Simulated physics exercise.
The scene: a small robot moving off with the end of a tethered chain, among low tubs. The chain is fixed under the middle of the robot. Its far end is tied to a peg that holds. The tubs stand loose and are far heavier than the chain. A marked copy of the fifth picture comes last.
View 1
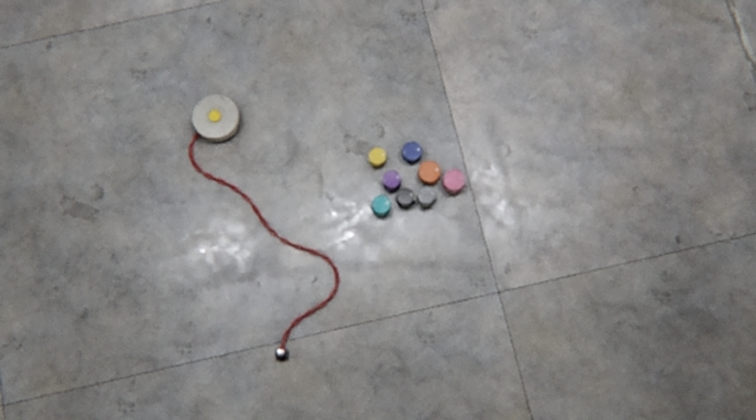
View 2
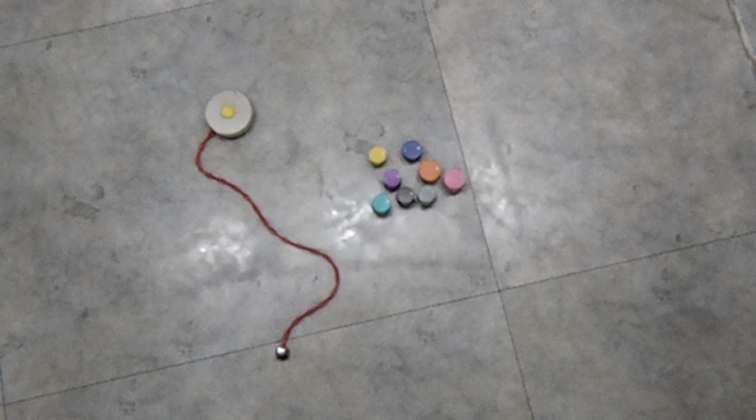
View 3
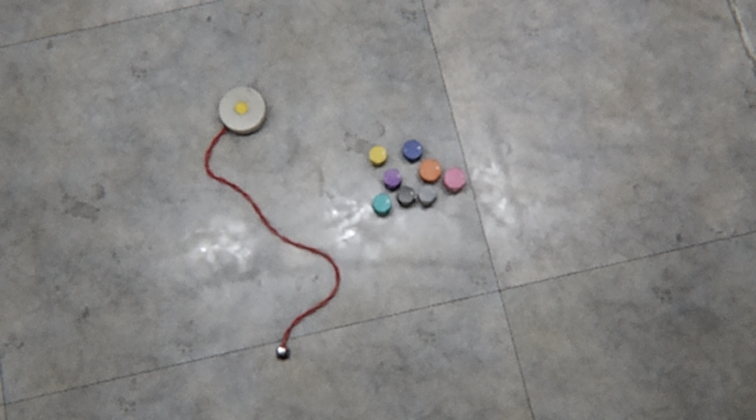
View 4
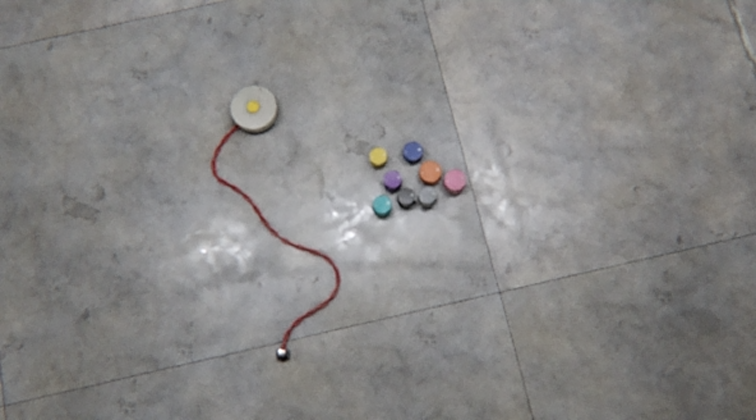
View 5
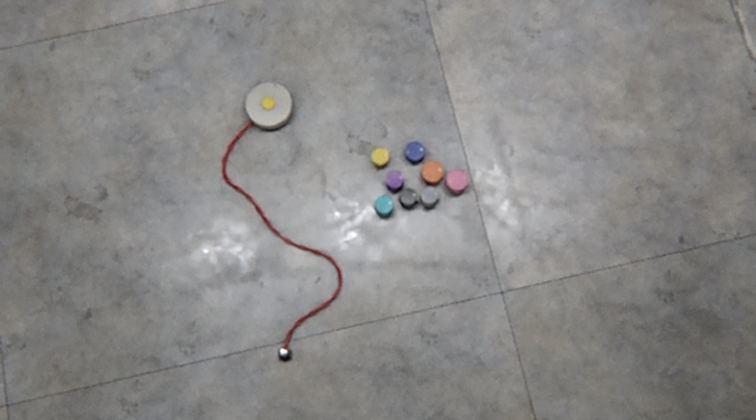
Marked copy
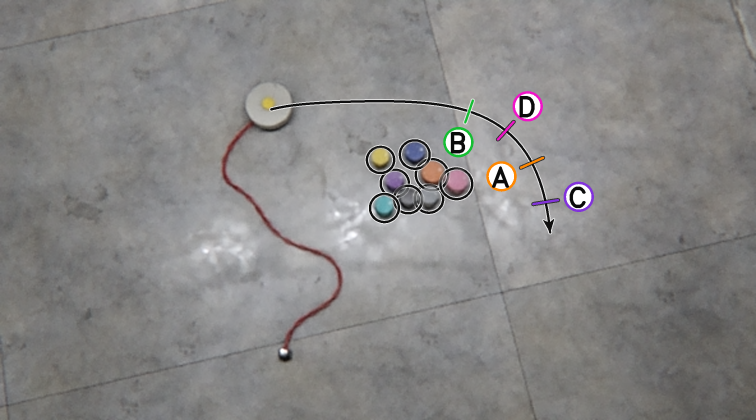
At first, a round grey robot with a yellow centre sits at the upper left, a wavy red cord trailing from it down to a small metallic piece. It slides slowly a short way right, drawing the cord's upper part along, while the lower end and the cluster of colourful tubs stay put.
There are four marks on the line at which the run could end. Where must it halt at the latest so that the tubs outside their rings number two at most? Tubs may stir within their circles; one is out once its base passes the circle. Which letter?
It should halt at D.
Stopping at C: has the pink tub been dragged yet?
Yes.
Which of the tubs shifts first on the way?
The yellow tub.
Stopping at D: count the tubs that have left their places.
One.
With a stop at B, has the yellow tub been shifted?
By then, no.
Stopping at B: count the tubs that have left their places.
By then, none.
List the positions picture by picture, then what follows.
Blue tub (412, 153); turquoise tub (381, 206); pink tub (454, 182), in the first frame.
Robot (230, 115); yellow tub (378, 157), in the second frame.
Robot (243, 111); grey tub (427, 195), in the third frame.
Robot (255, 110); black tub (406, 198), in the fourth frame.
Robot (270, 106); blue tub (415, 153); turquoise tub (384, 206); pink tub (457, 182), in the fifth frame.
On the marked copy, A at (532, 163); B at (469, 111); C at (546, 202); D at (506, 131); the route from (271, 109) via (451, 107) to (550, 232).
With D. Early on, robot (355, 99).
Further on, robot (440, 102).
At the end, robot (507, 128); yellow tub (387, 164); one over the rings.
As for the rest, A has five over the rings; B is within the limit but short; C has eight over the rings.
